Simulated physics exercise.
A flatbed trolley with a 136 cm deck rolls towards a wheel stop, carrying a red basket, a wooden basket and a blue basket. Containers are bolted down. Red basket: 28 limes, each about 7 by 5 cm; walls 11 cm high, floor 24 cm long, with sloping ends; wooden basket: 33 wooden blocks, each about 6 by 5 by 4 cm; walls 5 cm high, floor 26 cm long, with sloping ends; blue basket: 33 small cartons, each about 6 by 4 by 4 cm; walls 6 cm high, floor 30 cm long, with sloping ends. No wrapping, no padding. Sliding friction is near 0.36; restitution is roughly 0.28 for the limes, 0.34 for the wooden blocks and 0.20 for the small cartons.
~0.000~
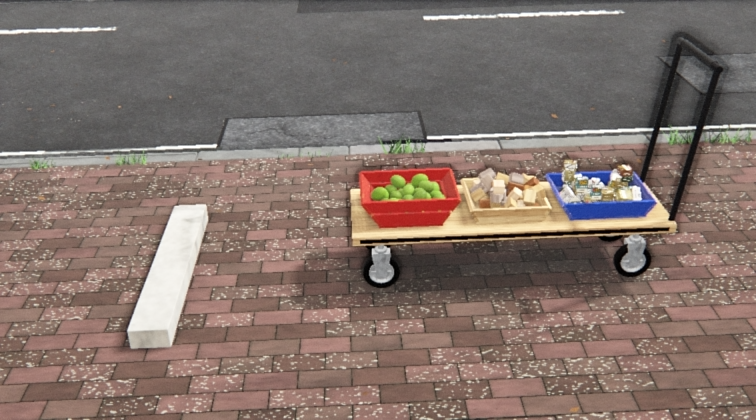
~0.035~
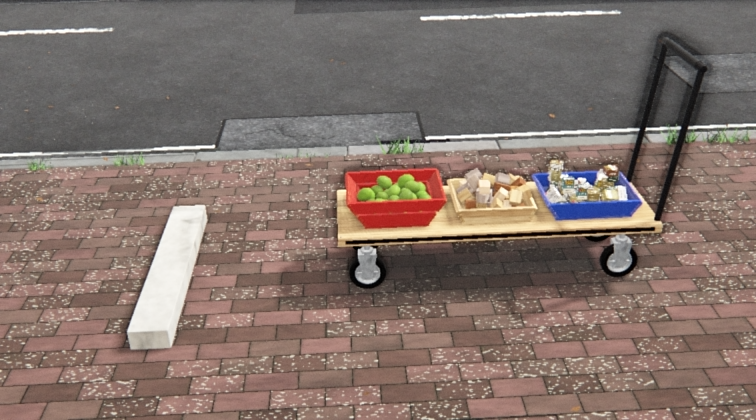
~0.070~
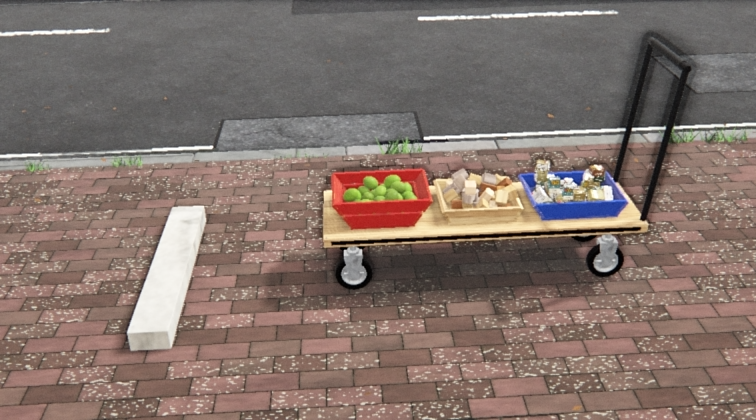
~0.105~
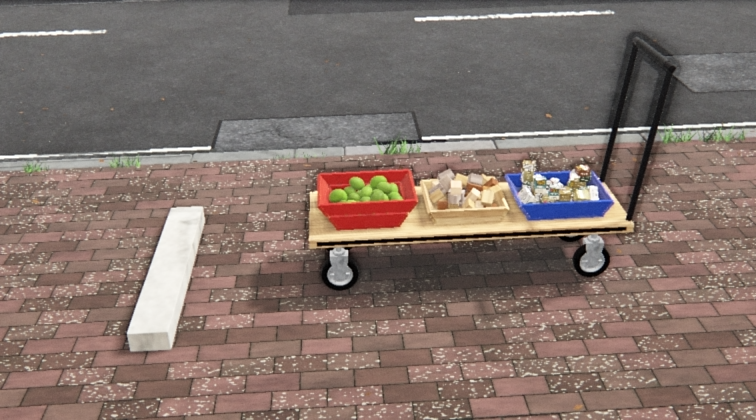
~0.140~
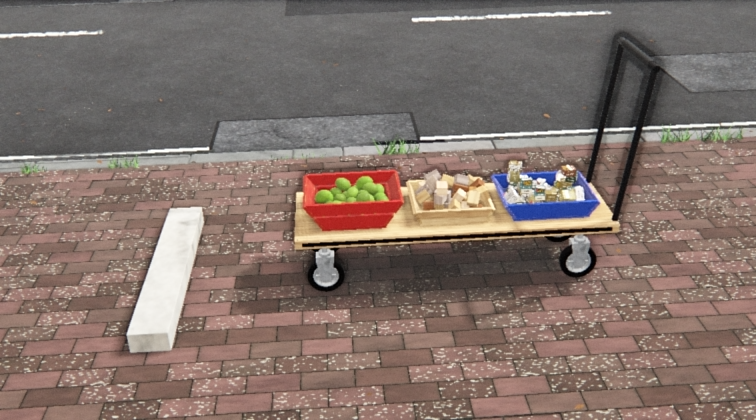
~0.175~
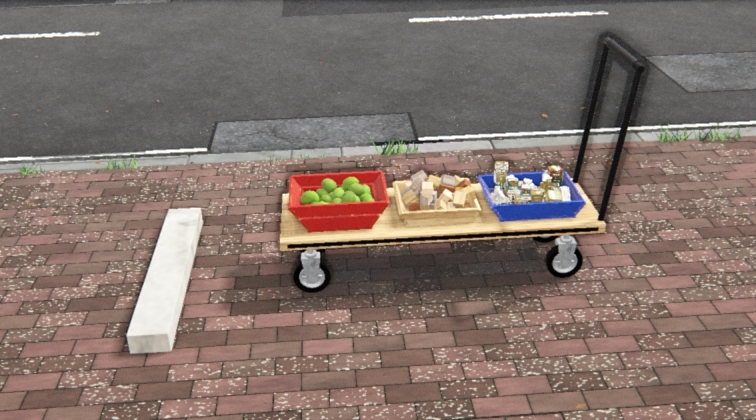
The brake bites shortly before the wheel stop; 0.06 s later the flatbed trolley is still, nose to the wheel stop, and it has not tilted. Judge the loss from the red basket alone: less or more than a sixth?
Out of the red basket go under a sixth of the limes.
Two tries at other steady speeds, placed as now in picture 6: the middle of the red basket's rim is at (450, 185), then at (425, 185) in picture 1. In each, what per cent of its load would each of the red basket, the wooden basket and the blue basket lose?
Red basket 20 then 0, wooden basket 30 then 20, blue basket 40 then 20 per cent.
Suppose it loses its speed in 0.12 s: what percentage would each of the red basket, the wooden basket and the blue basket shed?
In that case red basket 0, wooden basket 10, blue basket 0 per cent.
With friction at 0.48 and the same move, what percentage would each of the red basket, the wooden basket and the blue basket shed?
Then red basket 0, wooden basket 20, blue basket 10 per cent.
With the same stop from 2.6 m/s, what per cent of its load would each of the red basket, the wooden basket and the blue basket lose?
In that case red basket 20, wooden basket 40, blue basket 30 per cent.
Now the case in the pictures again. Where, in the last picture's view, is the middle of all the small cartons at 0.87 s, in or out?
Near (404, 201).
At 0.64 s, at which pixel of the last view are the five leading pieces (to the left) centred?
Near (190, 201).
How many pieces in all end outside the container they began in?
Some 12 pieces.
After 0.42 s, it begins to slow.
After 0.52 s, the red basket has all 28, the wooden basket has all 33 and the blue basket is down by 1 of 33.
After 0.64 s, the red basket has all 28, the wooden basket is down by 3 of 33 and the blue basket is down by 4 of 33.
After 0.87 s, the red basket is down by 1 of 28, the wooden basket is down by 4 of 33 and the blue basket is down by 6 of 33.
Final count (at 1.38 s), the red basket is down by 1 of 28, the wooden basket is down by 4 of 33 and the blue basket is down by 6 of 33. Asked share, 1 of 28, 4 per cent.
